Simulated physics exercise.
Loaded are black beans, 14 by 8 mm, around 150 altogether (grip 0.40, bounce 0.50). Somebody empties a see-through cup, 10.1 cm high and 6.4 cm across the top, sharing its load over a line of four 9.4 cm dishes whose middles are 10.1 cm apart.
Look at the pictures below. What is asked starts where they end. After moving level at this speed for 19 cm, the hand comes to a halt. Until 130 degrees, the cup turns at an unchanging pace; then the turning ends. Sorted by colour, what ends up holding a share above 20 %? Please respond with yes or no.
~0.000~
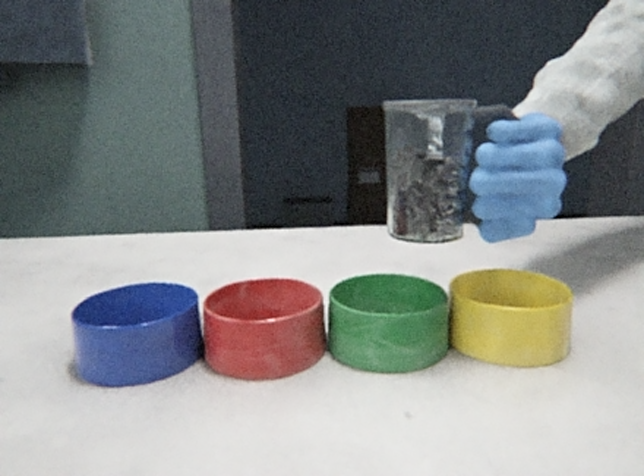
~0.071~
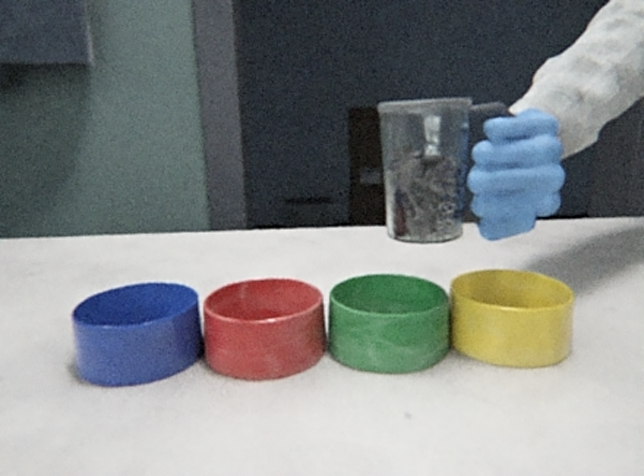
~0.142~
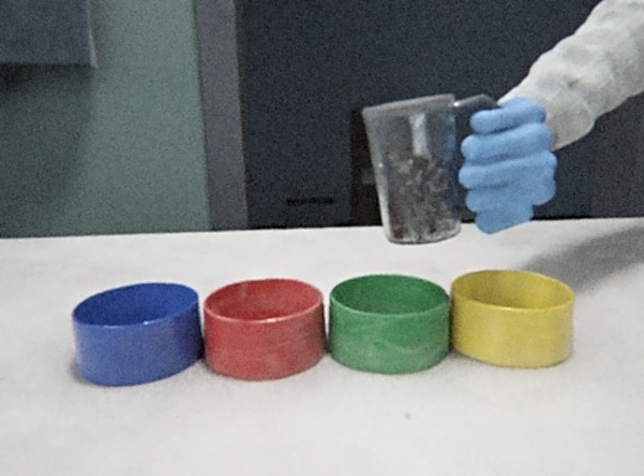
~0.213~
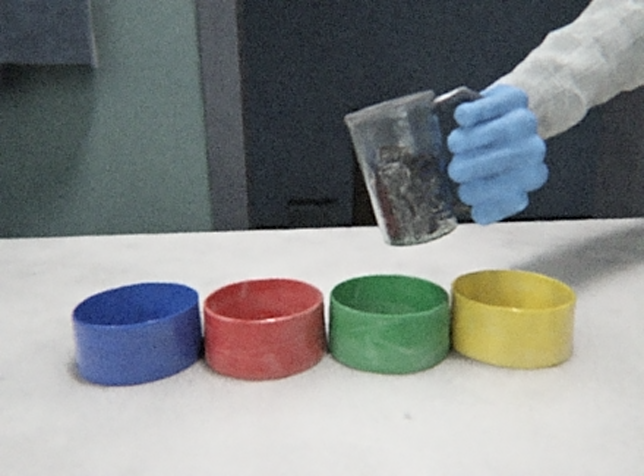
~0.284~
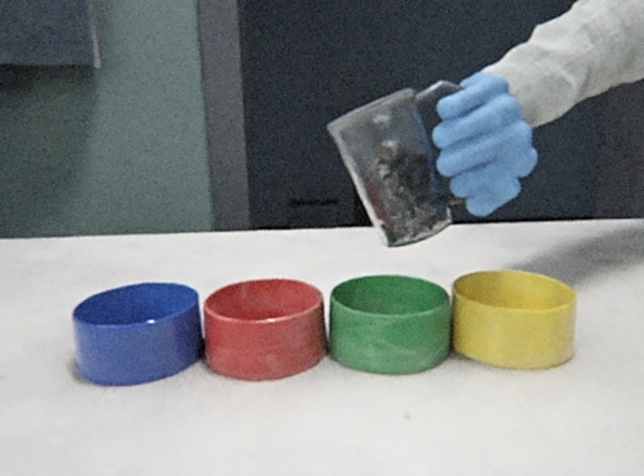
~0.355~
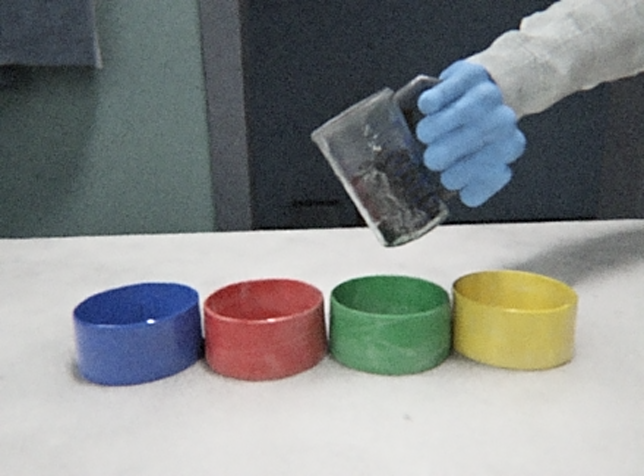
Red dish no, blue dish yes, green dish no, yellow dish no, counter no.
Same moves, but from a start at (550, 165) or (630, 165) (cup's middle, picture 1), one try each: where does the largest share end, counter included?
First try: Red; second try: Green.
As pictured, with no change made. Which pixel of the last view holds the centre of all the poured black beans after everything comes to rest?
About (135, 333).
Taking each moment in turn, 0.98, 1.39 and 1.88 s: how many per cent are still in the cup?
In order, near 100 %, 40 % and 0 %.
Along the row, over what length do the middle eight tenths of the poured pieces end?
Length: About 5 cm.
Then, at 0.98 s, tilt 92 degrees; cup holds 100 %.
After 1.39 s, tilt 129 degrees; cup holds 40 %, blue 60 %.
After 1.88 s, tilt 130 degrees; cup holds 0 %, blue 100 %.
At rest (2.2 s), red 0 %, blue 100 %, green 0 %, yellow 0 %, counter 0 %.
